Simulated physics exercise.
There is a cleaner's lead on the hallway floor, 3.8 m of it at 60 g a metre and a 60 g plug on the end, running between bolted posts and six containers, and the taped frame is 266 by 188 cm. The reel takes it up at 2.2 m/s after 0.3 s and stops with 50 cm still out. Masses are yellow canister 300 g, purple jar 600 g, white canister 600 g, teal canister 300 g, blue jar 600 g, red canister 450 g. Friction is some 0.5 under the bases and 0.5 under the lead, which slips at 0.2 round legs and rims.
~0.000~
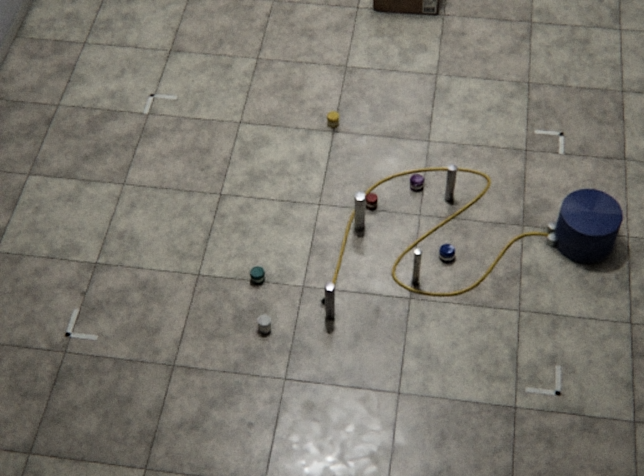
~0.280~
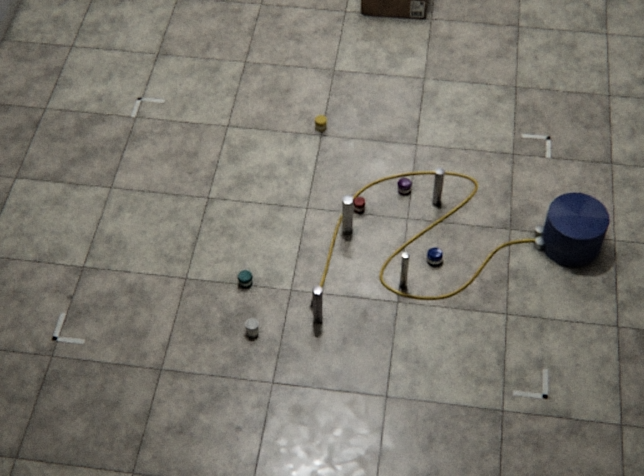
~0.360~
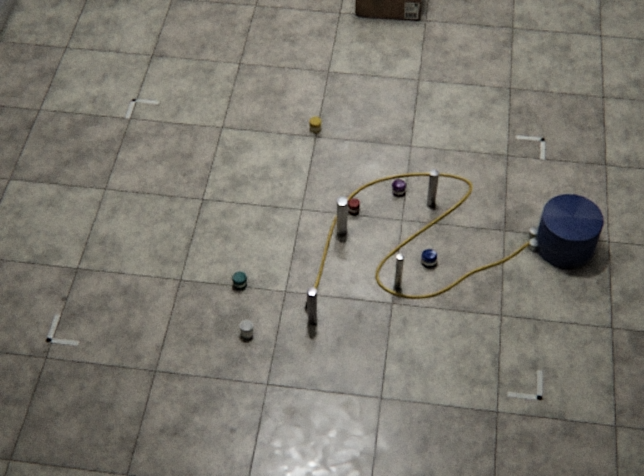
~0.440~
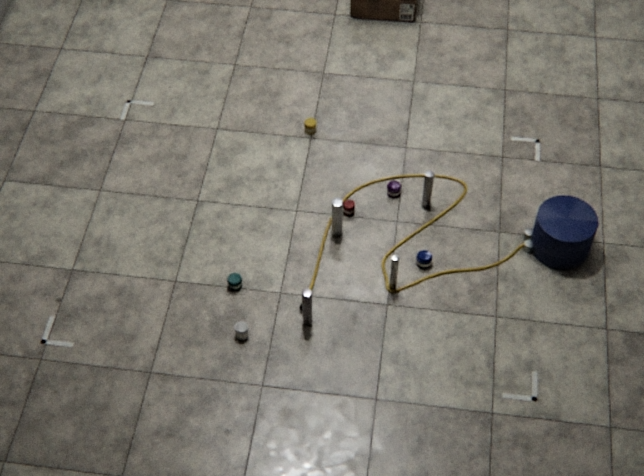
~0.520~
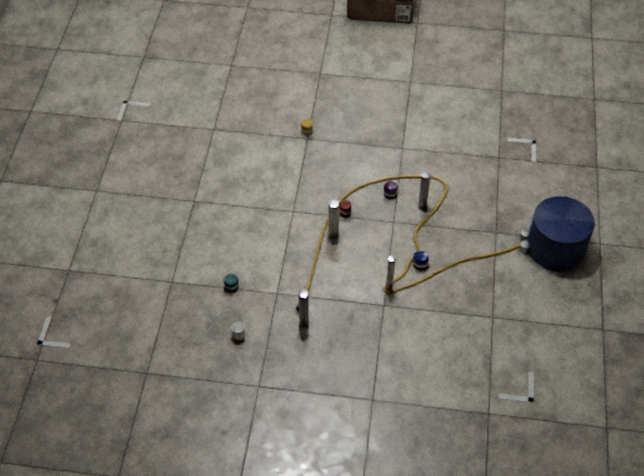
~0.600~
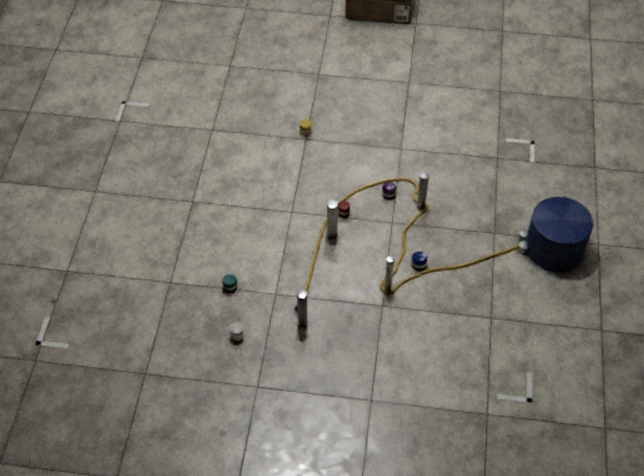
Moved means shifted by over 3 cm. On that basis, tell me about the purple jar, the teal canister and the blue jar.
The purple jar finds a new spot, the teal canister has the same spot, the blue jar finds a new spot.
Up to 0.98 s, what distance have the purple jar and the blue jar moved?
The purple jar has shifted 4 cm and the blue jar 0 cm.
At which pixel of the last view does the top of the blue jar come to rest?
It comes to rest close to (406, 314).
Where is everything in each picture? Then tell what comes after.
In the first frame, purple jar (417, 178); teal canister (257, 272); blue jar (448, 249); posts (453, 167) (360, 195) (418, 251) (330, 286); lead runs through (507, 246) (401, 285) (465, 208) (415, 171) (343, 246).
In the second frame, lead runs through (496, 250) (452, 212) (331, 250).
In the third frame, lead runs through (507, 259) (447, 213) (325, 252).
In the fourth frame, lead runs through (517, 250) (442, 214) (321, 253).
In the fifth frame, lead runs through (538, 247) (419, 227) (317, 254).
In the sixth frame, purple jar (389, 186); teal canister (229, 279); blue jar (420, 257); lead runs through (440, 269) (405, 246) (316, 254).
At 1.0 s, plug at (331, 208); purple jar 5 cm off its start.
At 1.4 s, plug at (472, 273); purple jar 5 cm off its start.
At 1.7 s, plug at (505, 318); blue jar 37 cm off its start at (404, 308), purple jar 5 cm off its start at (391, 192).
At 2.1 s, plug at (561, 229); blue jar 41 cm off its start, purple jar 5 cm off its start.
At 2.9 s, plug at (450, 226); blue jar 40 cm off its start at (406, 314), purple jar 5 cm off its start at (391, 192), teal canister 0 cm off its start at (229, 279).
